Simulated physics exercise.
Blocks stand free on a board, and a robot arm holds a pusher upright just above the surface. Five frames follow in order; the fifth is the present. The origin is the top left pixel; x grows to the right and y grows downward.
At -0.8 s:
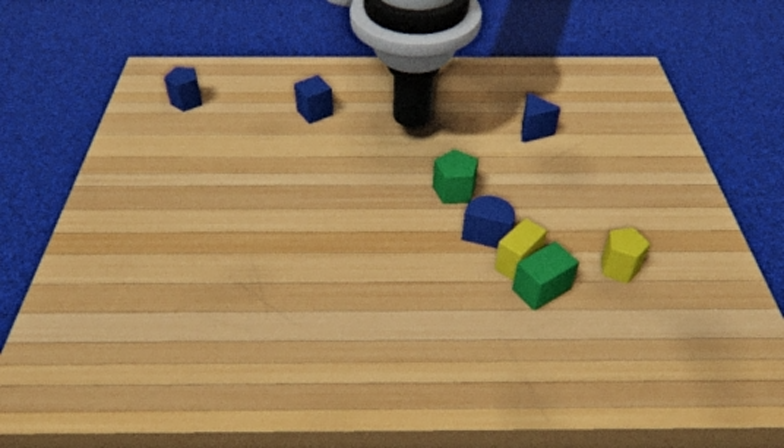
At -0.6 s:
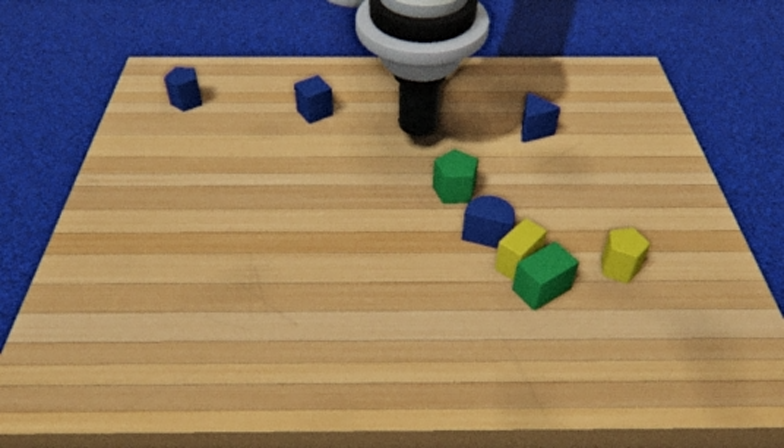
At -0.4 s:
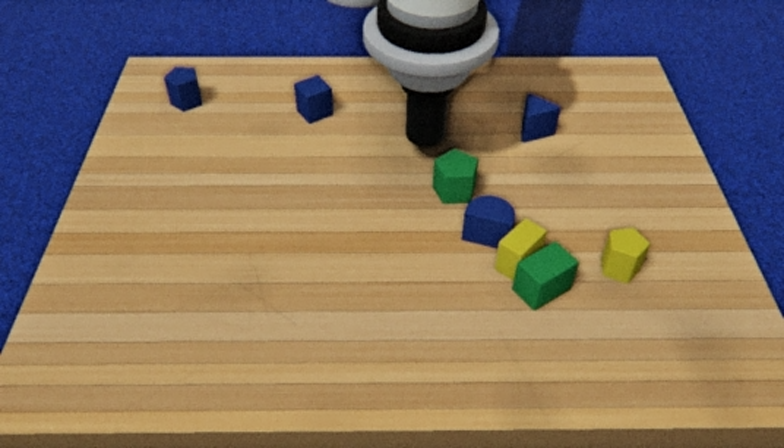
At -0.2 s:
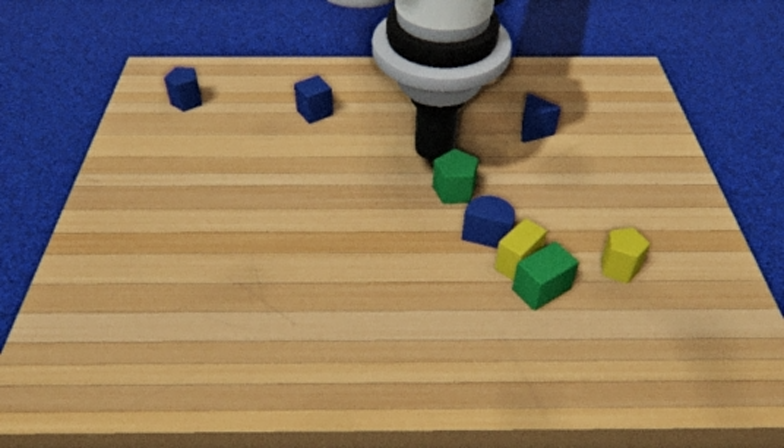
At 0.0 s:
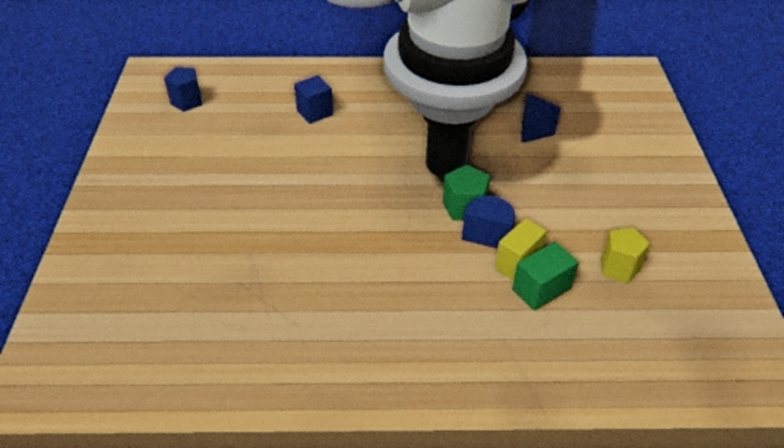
On a wooden board, a robot arm's black pusher moves down and slightly right, nudging a green pentagon toward a blue block.
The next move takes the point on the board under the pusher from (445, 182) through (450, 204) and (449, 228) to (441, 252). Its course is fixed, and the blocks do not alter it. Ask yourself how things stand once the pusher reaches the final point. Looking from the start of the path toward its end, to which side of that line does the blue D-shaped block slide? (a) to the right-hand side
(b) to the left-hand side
b.
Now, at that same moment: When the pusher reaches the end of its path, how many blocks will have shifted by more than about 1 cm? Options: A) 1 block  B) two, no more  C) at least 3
I choose C.
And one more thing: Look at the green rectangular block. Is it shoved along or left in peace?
That block gets shifted.
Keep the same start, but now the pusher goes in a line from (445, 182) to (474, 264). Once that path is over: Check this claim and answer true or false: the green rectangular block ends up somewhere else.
True.
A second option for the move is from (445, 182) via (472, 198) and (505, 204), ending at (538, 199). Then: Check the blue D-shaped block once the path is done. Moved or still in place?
If the pusher follows that path, the blue D-shaped block ends up shifted.
What follows on the original path. Halfway along, pusher at (453, 200); green pentagon at (485, 213), turned 25° anticlockwise; blue D-shaped block at (522, 235), turned 20° anticlockwise; yellow rectangular block at (554, 257), turned 25° clockwise; green rectangular block at (566, 282), turned 15° clockwise.
At the end, pusher at (442, 235); green pentagon at (491, 234), turned 80° anticlockwise; blue D-shaped block at (537, 240), turned 30° anticlockwise; yellow rectangular block at (565, 260), turned 35° clockwise; green rectangular block at (571, 286), turned 25° clockwise.
